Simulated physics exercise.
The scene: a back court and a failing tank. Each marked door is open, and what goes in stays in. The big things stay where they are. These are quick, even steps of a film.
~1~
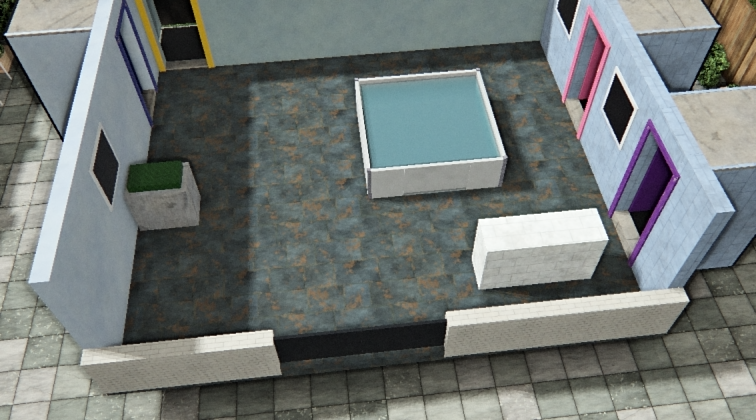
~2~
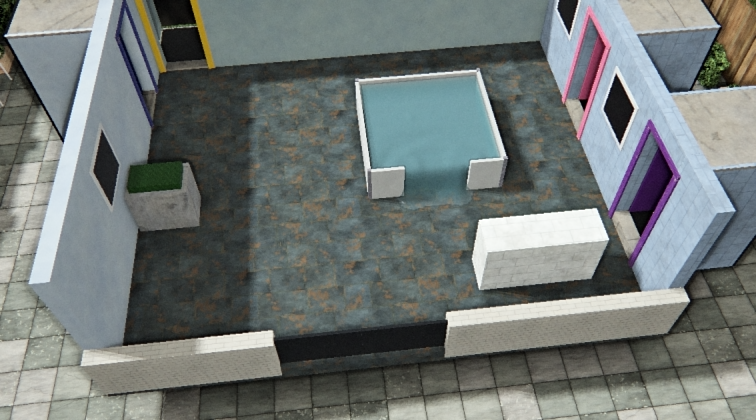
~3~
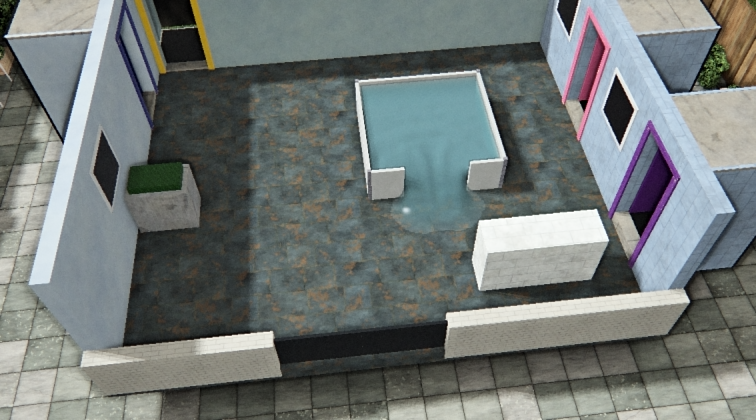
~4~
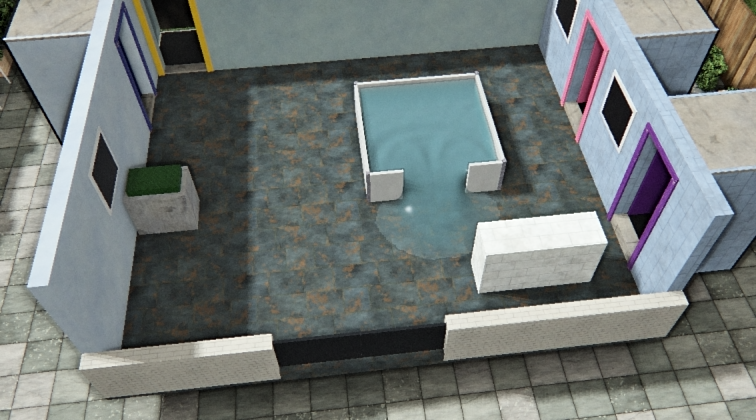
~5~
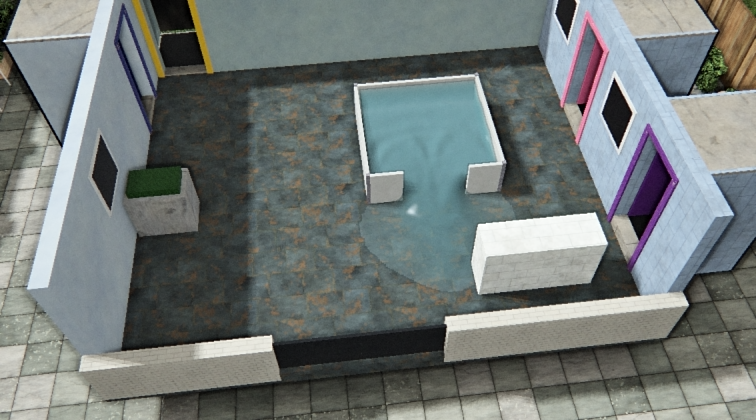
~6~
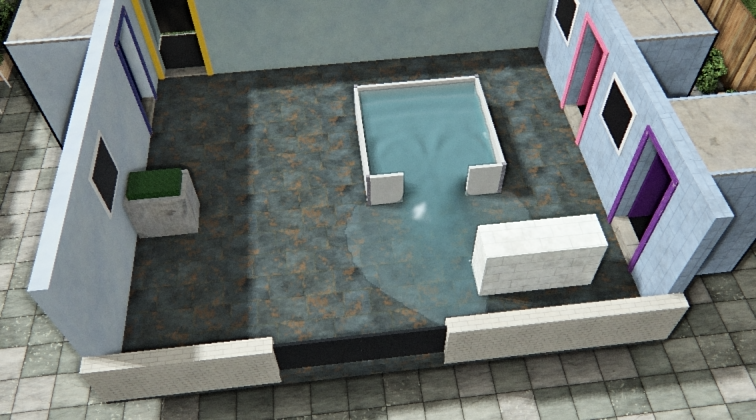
Water pouring through a gap in the front of a white-walled tank and spreading across a dark courtyard floor, around a white block.
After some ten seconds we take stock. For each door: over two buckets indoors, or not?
In the end: The pink door admits no more than that; the purple door admits no more than that; the blue door admits no more than that; the yellow door admits no more than that.
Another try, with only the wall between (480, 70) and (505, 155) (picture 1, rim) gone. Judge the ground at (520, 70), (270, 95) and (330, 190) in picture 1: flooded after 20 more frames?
As listed: Covered, no water, not flooded.
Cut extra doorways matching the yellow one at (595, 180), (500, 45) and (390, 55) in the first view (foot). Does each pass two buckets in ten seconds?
In that order: Passes that mark, takes more, stays under.
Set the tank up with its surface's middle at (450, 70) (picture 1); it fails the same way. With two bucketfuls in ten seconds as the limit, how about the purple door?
Then: Purple is over.
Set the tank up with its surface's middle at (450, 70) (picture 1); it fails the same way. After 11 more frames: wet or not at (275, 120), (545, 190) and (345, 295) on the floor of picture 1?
One after the other: Free of water, flooded, under water.
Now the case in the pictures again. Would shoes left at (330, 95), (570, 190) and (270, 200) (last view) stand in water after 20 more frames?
One after the other: Clear, awash, dry.
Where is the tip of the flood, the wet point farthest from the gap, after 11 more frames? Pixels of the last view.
At about (192, 370).
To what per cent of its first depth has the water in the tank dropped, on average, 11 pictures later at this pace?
About 60 per cent.
A moment on, water covers 15 % of the floor; the pink door not reached, the purple door wet at the sill, nothing in, the blue door not reached, the yellow door not reached.
Next, water covers 25 % of the floor; the pink door not reached, the purple door under two buckets in, the blue door not reached, the yellow door not reached.
Then, water covers 40 % of the floor; the pink door wet at the sill, nothing in, the purple door under two buckets in, the blue door not reached, the yellow door not reached.
Later, water covers 60 % of the floor; the pink door wet at the sill, nothing in, the purple door under two buckets in, the blue door wet at the sill, nothing in, the yellow door not reached.
In the end, water covers 85 % of the floor; the pink door wet at the sill, nothing in, the purple door under two buckets in, the blue door wet at the sill, nothing in, the yellow door not reached.
